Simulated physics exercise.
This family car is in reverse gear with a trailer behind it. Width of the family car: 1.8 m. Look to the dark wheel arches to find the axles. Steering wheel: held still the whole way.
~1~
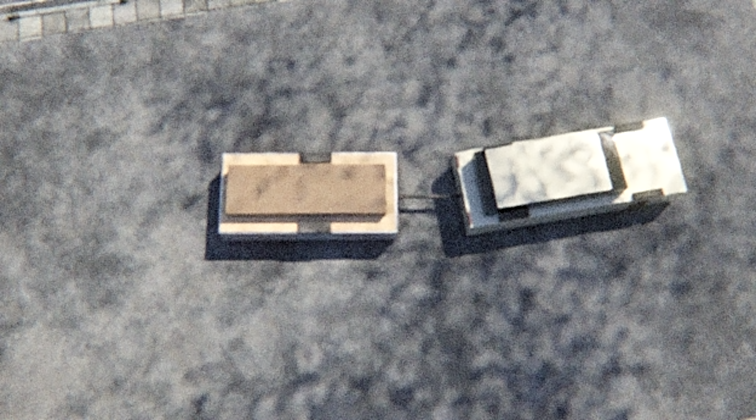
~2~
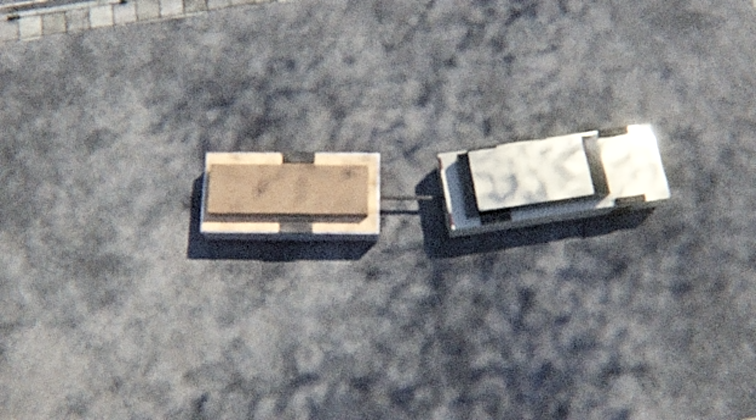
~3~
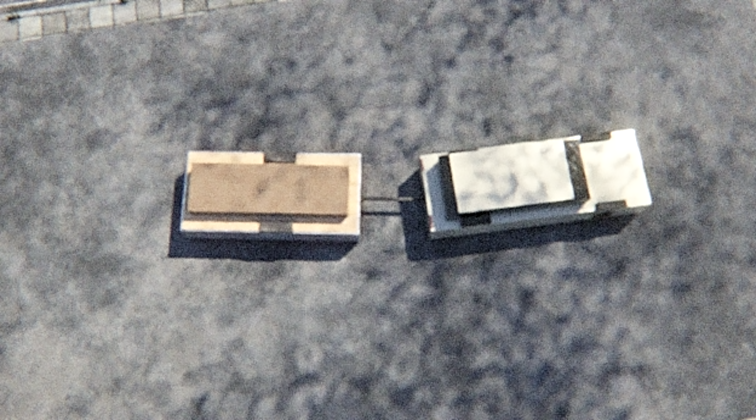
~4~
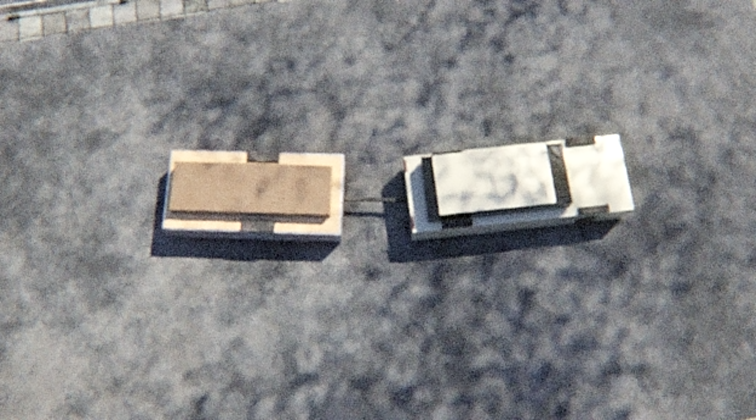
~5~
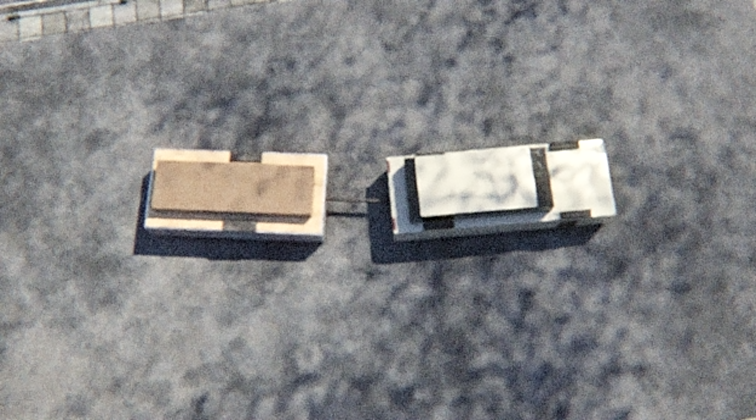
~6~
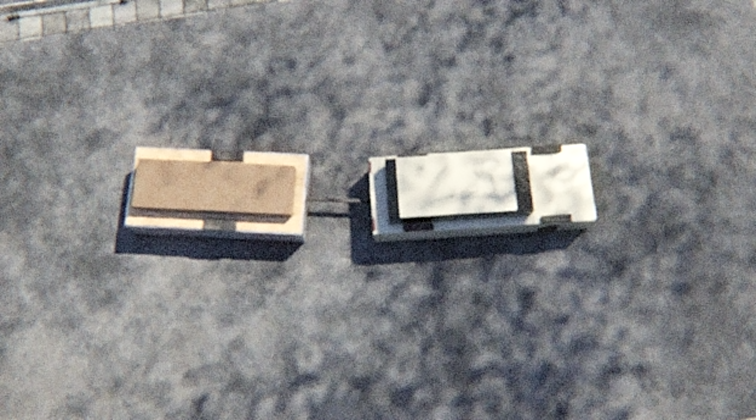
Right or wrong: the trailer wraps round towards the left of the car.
Wrong, it goes to the right.
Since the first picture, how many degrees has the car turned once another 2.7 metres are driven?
14°.
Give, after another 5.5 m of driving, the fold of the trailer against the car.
20° to the car's right.
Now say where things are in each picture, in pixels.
In the first picture, car's middle (577, 165), trailer's axle (315, 192); tail 9° to the car's left; front wheels 9° left.
In the second picture, car's middle (560, 169), trailer's axle (298, 192); tail 9° to the car's left.
In the third picture, car's middle (541, 173), trailer's axle (278, 192); tail 9° to the car's left.
In the fourth picture, car's middle (523, 176), trailer's axle (261, 191); tail 8° to the car's left.
In the fifth picture, car's middle (506, 180), trailer's axle (243, 191); tail 7° to the car's left.
In the sixth picture, car's middle (486, 182), trailer's axle (224, 190); tail 7° to the car's left.
With 2.7 m more driven, the tail is 1° to the car's right, the car has turned 14° and the trailer's axle is at (105, 183) of the last picture.
With 5.5 m more driven, the tail is 20° to the car's right, the car has turned 22° and the trailer's axle is out of the picture.
With 8.2 m more driven, the tail is 60° to the car's right, the car has turned 30° and the trailer's axle is out of the picture; it has jack-knifed.
